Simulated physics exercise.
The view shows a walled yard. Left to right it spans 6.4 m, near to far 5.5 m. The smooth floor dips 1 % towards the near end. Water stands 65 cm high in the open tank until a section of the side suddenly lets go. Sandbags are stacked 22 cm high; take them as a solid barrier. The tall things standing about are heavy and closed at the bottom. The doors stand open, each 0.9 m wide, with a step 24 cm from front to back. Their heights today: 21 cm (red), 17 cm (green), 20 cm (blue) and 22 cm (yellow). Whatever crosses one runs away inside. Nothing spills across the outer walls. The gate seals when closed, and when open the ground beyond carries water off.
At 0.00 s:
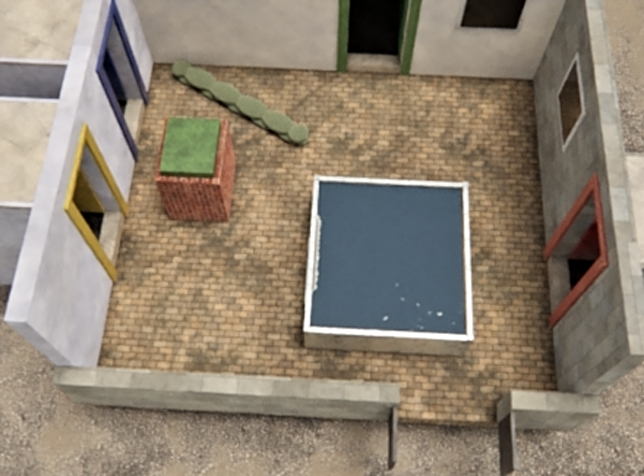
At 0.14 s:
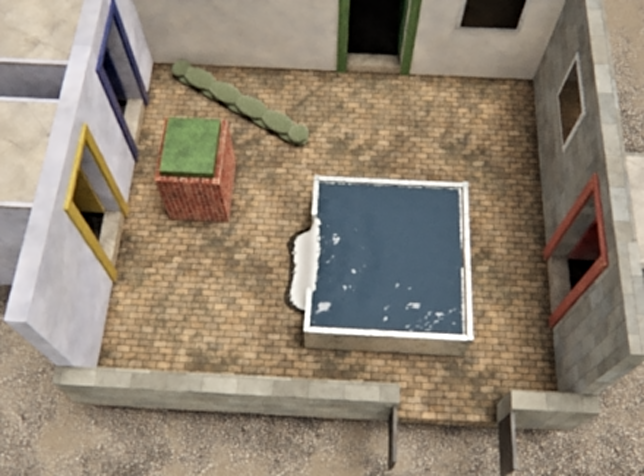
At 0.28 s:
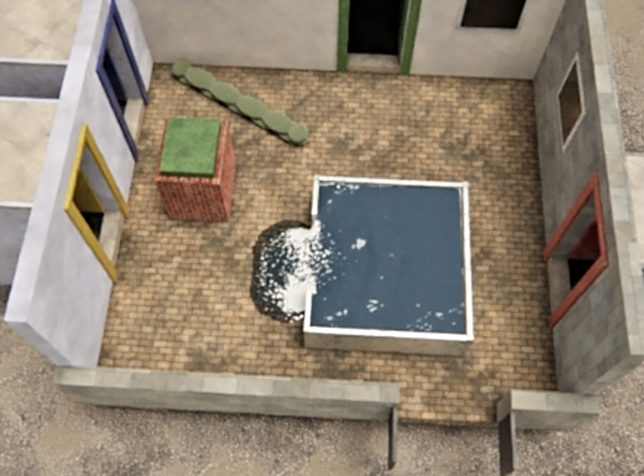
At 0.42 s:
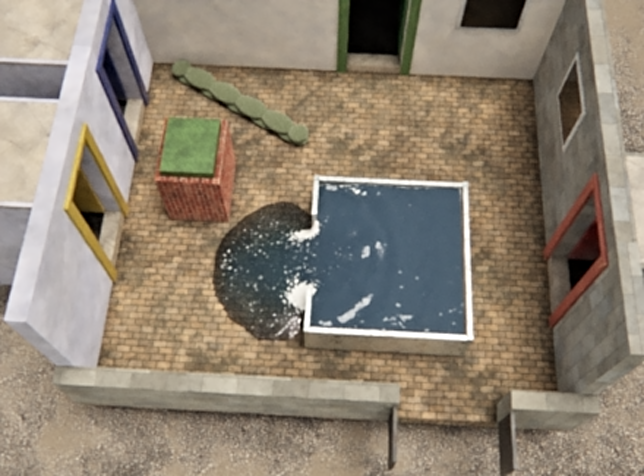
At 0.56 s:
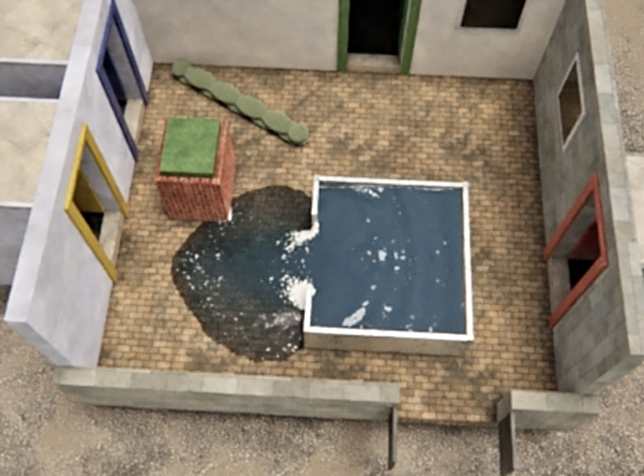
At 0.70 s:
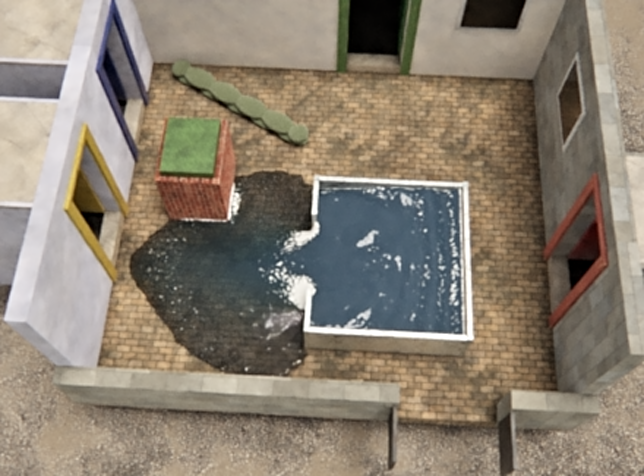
A walled yard with a tan brick floor is seen from high above by a still camera. A white-rimmed tank of dark blue water stands right of centre, with a green-topped brick block and a lumpy green barrier to its left, and blue, yellow, green and red doorways around. Water bursts from the tank's left side, foams, and spreads leftward in a dark, widening pool, wrapping the block's base.
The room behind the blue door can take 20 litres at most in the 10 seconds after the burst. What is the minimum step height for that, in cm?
About 14.5 cm.
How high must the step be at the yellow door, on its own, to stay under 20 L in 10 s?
About 32 cm at yellow.
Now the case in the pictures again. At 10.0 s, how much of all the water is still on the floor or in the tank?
Some 90 per cent remains.
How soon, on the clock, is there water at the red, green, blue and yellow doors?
Arrival: Red 6.0 s, green 6.5 s, blue 1.6 s, yellow 0.8 s.
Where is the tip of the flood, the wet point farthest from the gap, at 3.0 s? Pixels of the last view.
Near (153, 66).
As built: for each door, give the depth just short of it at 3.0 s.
Depths in cm: Red 0, green 0, blue 4, yellow 31.
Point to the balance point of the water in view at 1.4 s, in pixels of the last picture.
Around (331, 275).
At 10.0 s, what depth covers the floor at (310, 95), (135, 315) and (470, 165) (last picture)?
About 1, 16 and 4 cm.
After 1.4 s water covers 30 % of the floor, deepest (38 cm) near (123, 230); it has not reached the blue door.
After 3.0 s water covers 40 % of the floor, deepest (32 cm) near (123, 230); 4 cm at the blue door, 0 litres in over its 20 cm step.
After 10.0 s water covers 85 % of the floor, deepest (18 cm) near (95, 382); 12 cm at the blue door, 1 litre in over its 20 cm step.
At the blue door as built, the water arrived by 1.7 s and peaked near 22 cm at 5.8 s.
Run again over the same 10 s with other heights there, 42 litres in over 12 cm, 9 litres over 16.5 cm. The limit of 20 litres is kept from about 14.5 cm up.
